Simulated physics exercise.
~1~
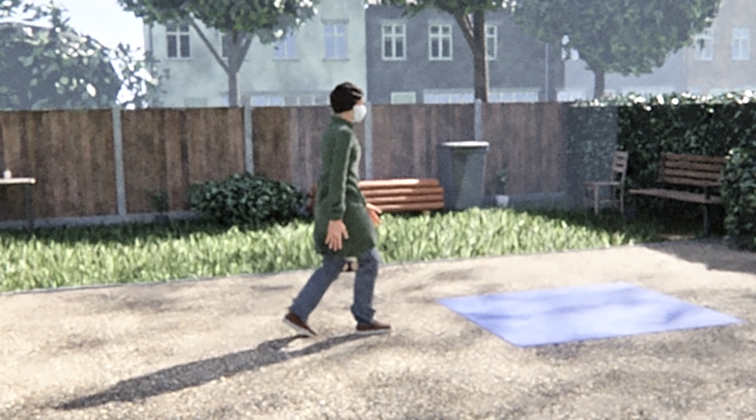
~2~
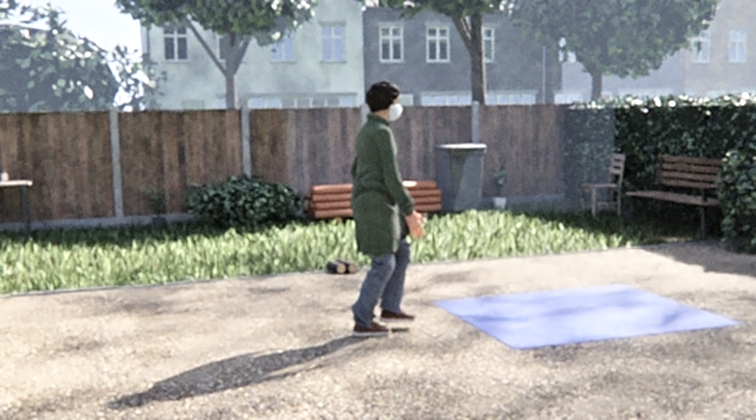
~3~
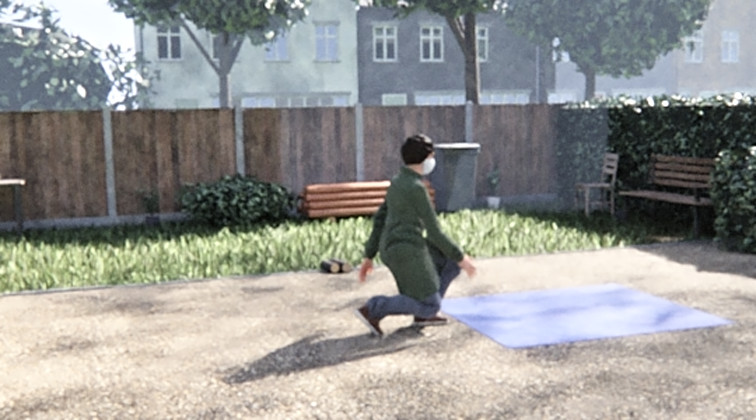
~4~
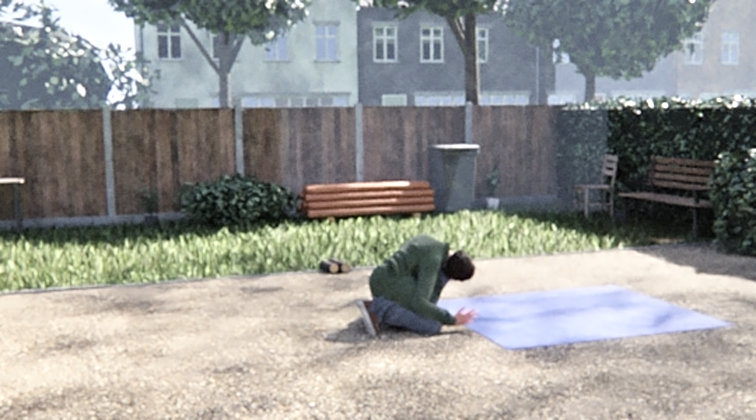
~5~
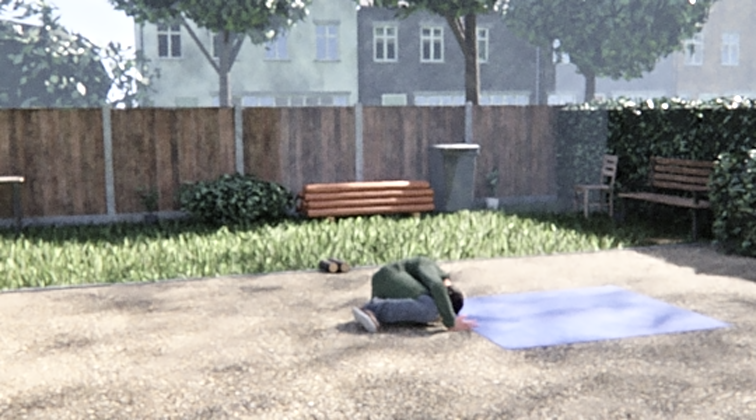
A person in a long green coat and white mask walked empty-handed across a sunny yard toward a blue mat, dropped to their knees just short of it, then folded forward until they were curled low with their head down beside its near edge.
